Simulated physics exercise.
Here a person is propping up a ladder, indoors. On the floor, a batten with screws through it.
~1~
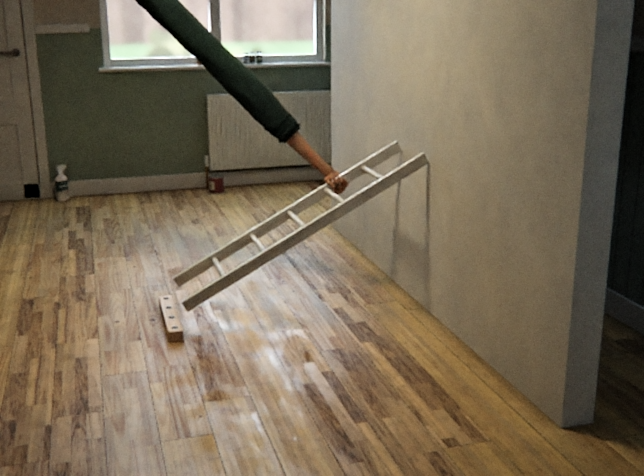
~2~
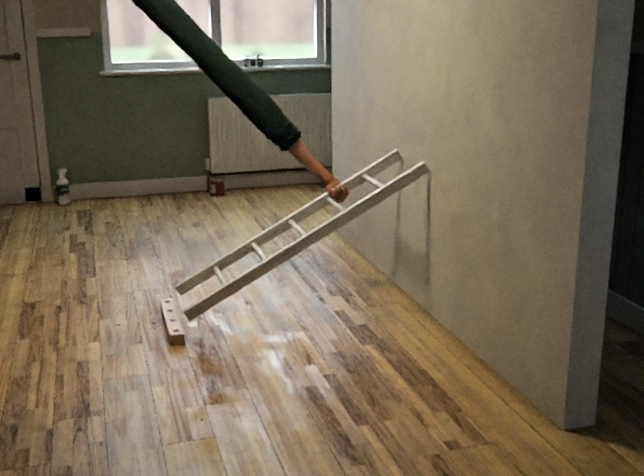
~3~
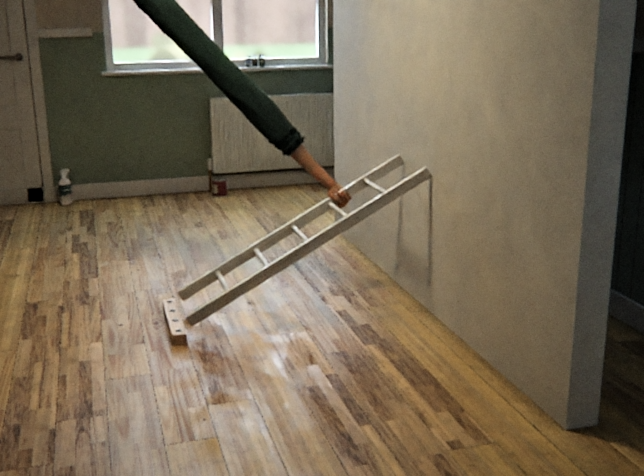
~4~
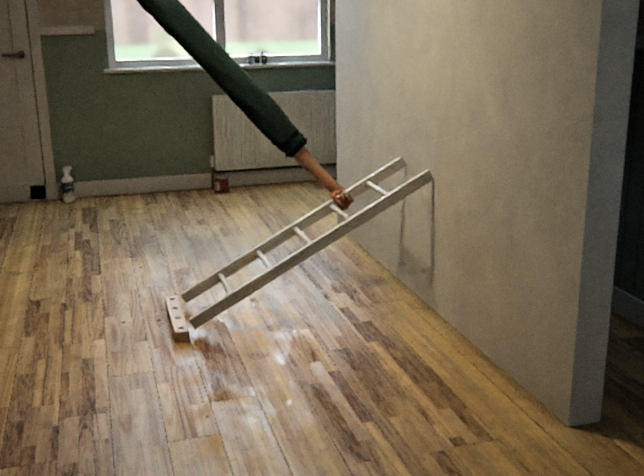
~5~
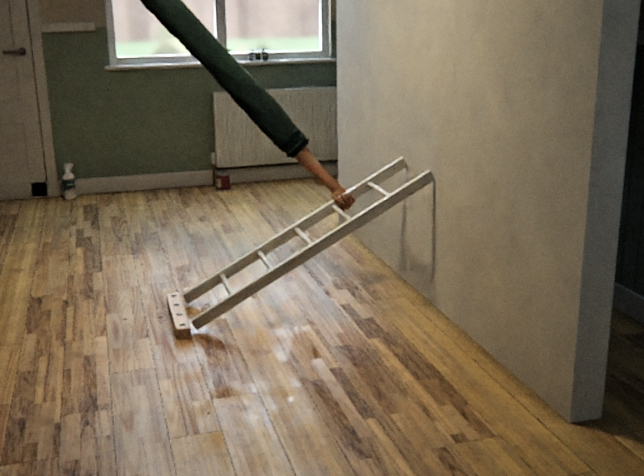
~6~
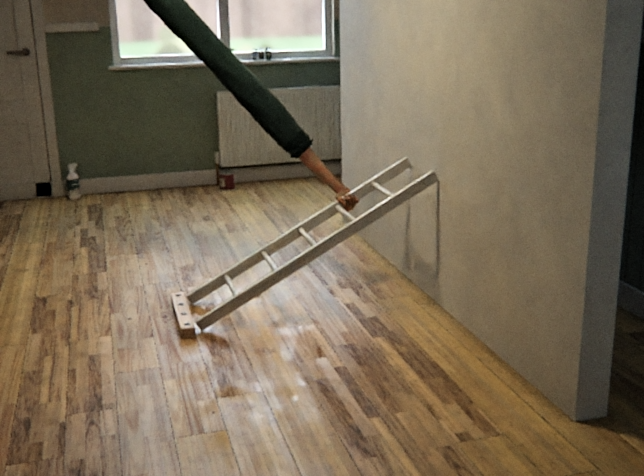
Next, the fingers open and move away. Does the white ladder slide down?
Most likely it is going to keep standing.
Then, 0.10 s past the last view, white ladder moving near (309, 241).
Then, 0.50 s past the last view, white ladder at rest near (309, 241).
Finally, the white ladder stays up, near (309, 241).
